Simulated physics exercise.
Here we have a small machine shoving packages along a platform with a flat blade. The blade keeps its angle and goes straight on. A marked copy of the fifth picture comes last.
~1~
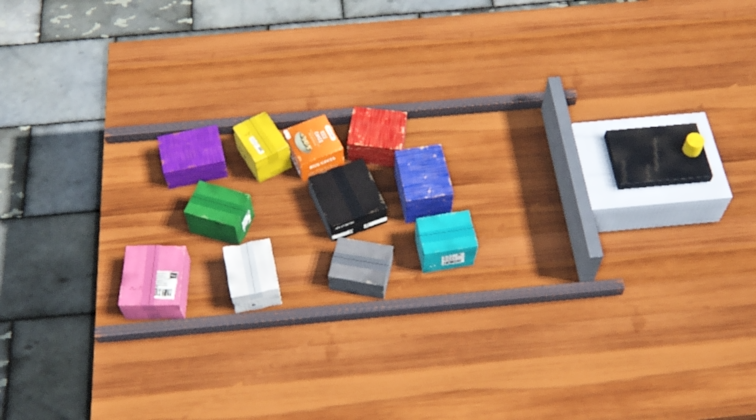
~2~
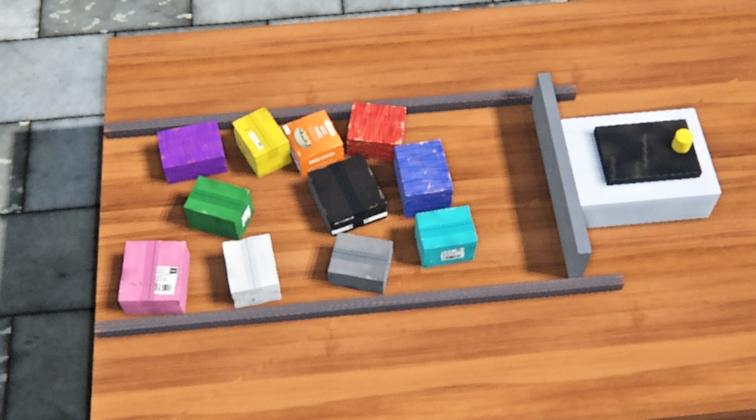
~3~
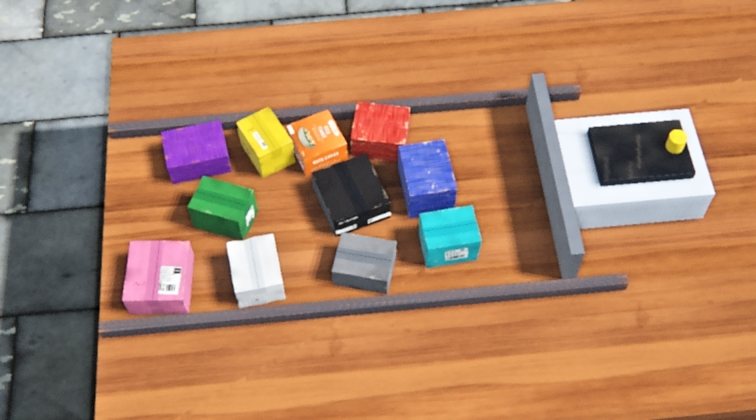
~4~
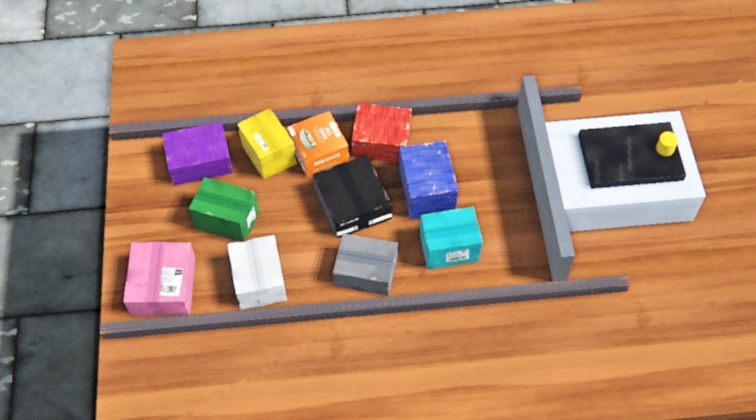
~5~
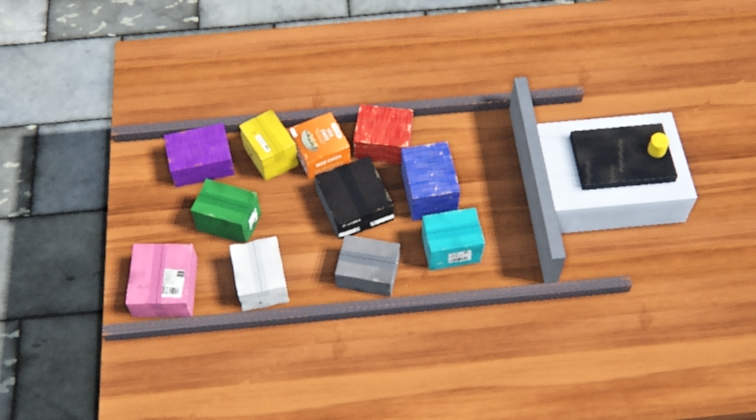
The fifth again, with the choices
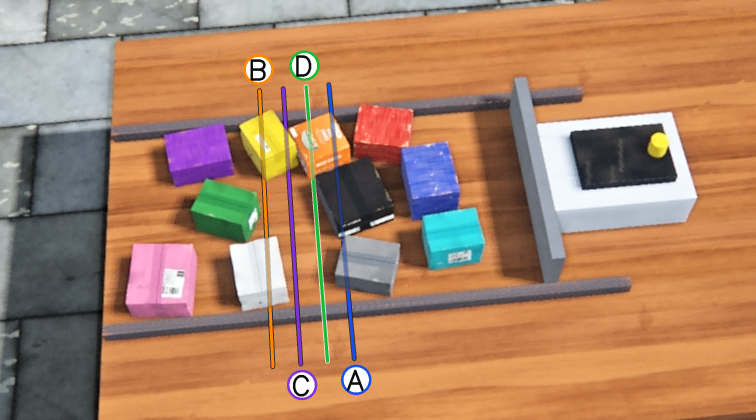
A wooden platform above grey paving is seen from a raised angle. Between two dark rails sit purple, yellow, orange and red boxes at the back, green, black and blue ones in the middle, and pink, white, grey and teal ones nearer, with a white machine behind a grey blade at right. The machine and blade creep slightly left, the packages stay untouched, and the camera shifts faintly.
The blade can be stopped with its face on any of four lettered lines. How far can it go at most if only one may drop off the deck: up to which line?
Up to line C.
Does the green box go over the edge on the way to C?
By then, no.
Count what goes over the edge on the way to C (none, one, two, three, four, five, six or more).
The count is none.
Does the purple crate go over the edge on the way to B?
By then, yes.
On the marked copy, A at (341, 211); B at (266, 218); C at (291, 215); D at (316, 213).
With C. Early on, robot (528, 164); turquoise box (422, 241); blue crate (416, 182).
Further on, robot (439, 172); purple crate (182, 157); green box (215, 214).
At the end, robot (371, 178); pink box (104, 284); purple crate (119, 161); none fallen.
As for the rest, A is within the limit but short; B drops two; D is within the limit but short.
